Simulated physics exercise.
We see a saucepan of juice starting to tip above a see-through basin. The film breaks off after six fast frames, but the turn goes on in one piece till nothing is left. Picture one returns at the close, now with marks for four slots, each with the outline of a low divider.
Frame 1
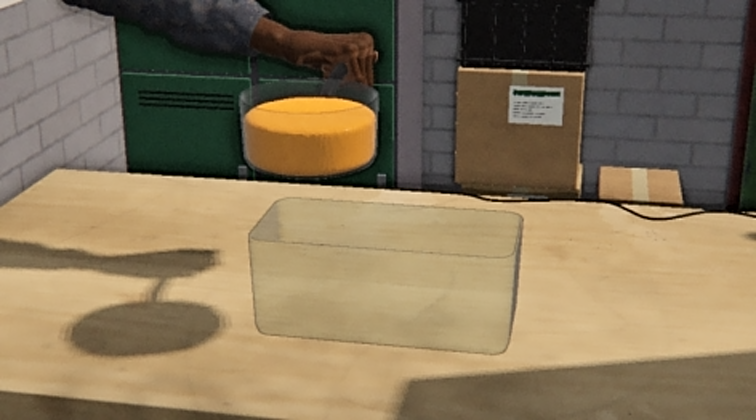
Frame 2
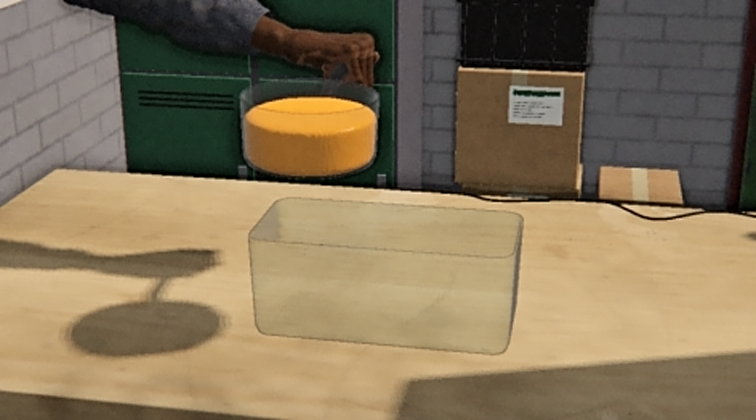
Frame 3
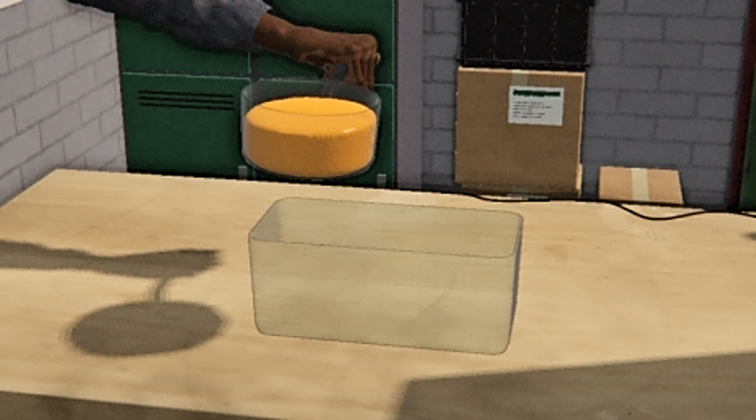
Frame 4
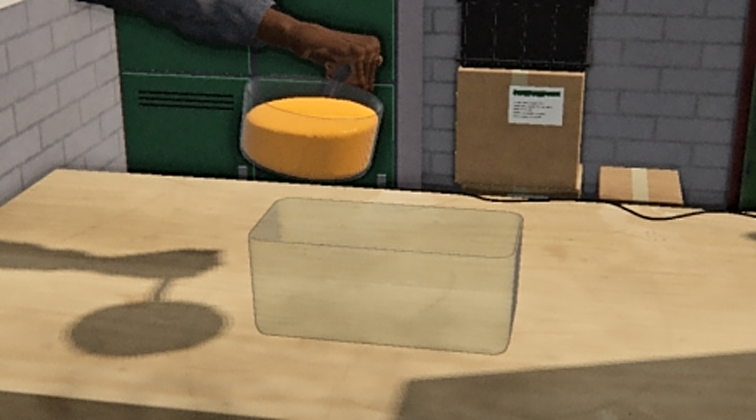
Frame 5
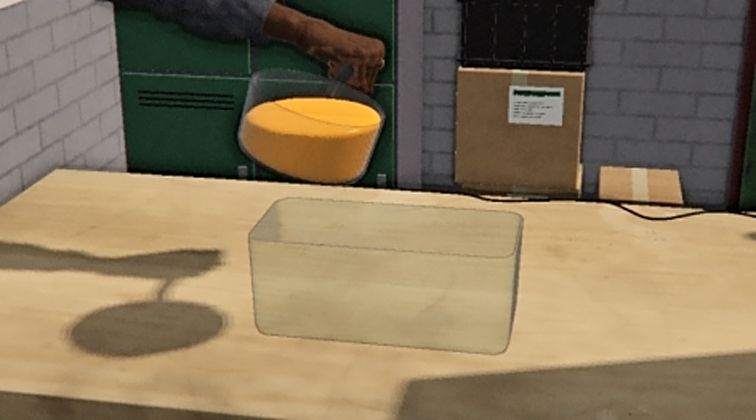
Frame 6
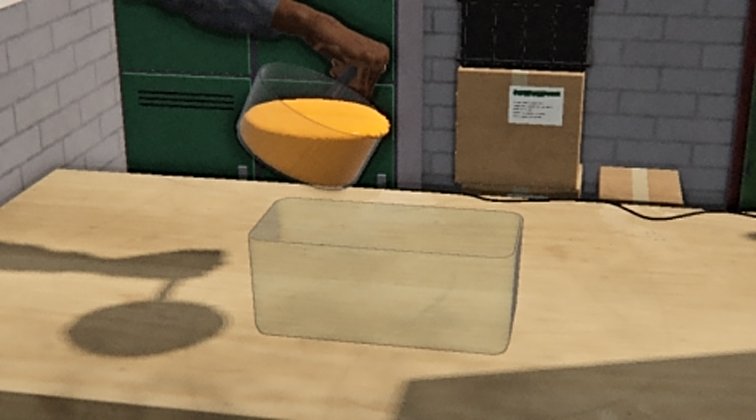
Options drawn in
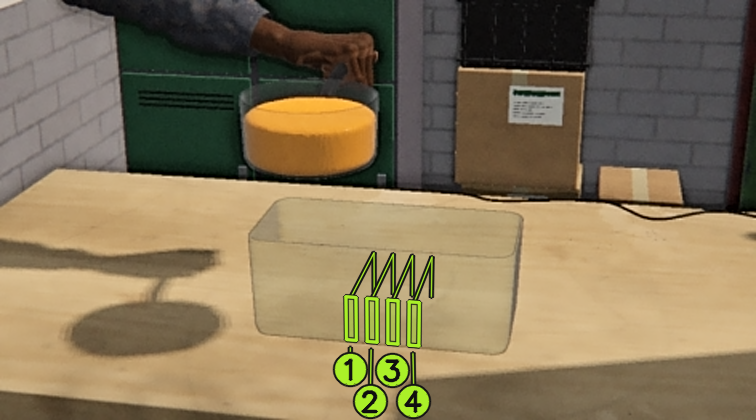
A clear saucepan of orange juice, held by a hand from above, stays upright and nearly still over a see-through basin on a wooden table. The hand then tilts the pan steadily to the right, its right side dipping lower, until the juice reaches the lip and just begins to cross it.
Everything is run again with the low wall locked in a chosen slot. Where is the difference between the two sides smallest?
4 beats the others.
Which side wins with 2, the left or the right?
More ends on the right.
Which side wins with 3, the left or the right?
More ends on the right.
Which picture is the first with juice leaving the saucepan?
In picture 6.
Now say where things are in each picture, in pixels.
Upright, lip at (374, 98); basin from (256, 330) to (509, 352); nothing has left yet.
Upright, lip at (375, 99); nothing has left yet.
Tipped about 5°, lip at (377, 103); nothing has left yet.
Tipped about 10°, lip at (379, 110); nothing has left yet.
Tipped about 17°, lip at (381, 119); nothing has left yet.
Tipped about 26°, lip at (382, 130); juice is over the lip, down to (382, 130).
On the marked copy, 1 at (350, 347); 2 at (371, 349); 3 at (391, 351); 4 at (412, 353).
If 1 is chosen, about 3 % ends left of the wall and 97 % right of it.
If 2 is chosen, about 8 % ends left of the wall and 91 % right of it.
If 3 is chosen, about 26 % ends left of the wall and 74 % right of it.
If 4 is chosen, about 46 % ends left of the wall and 53 % right of it.
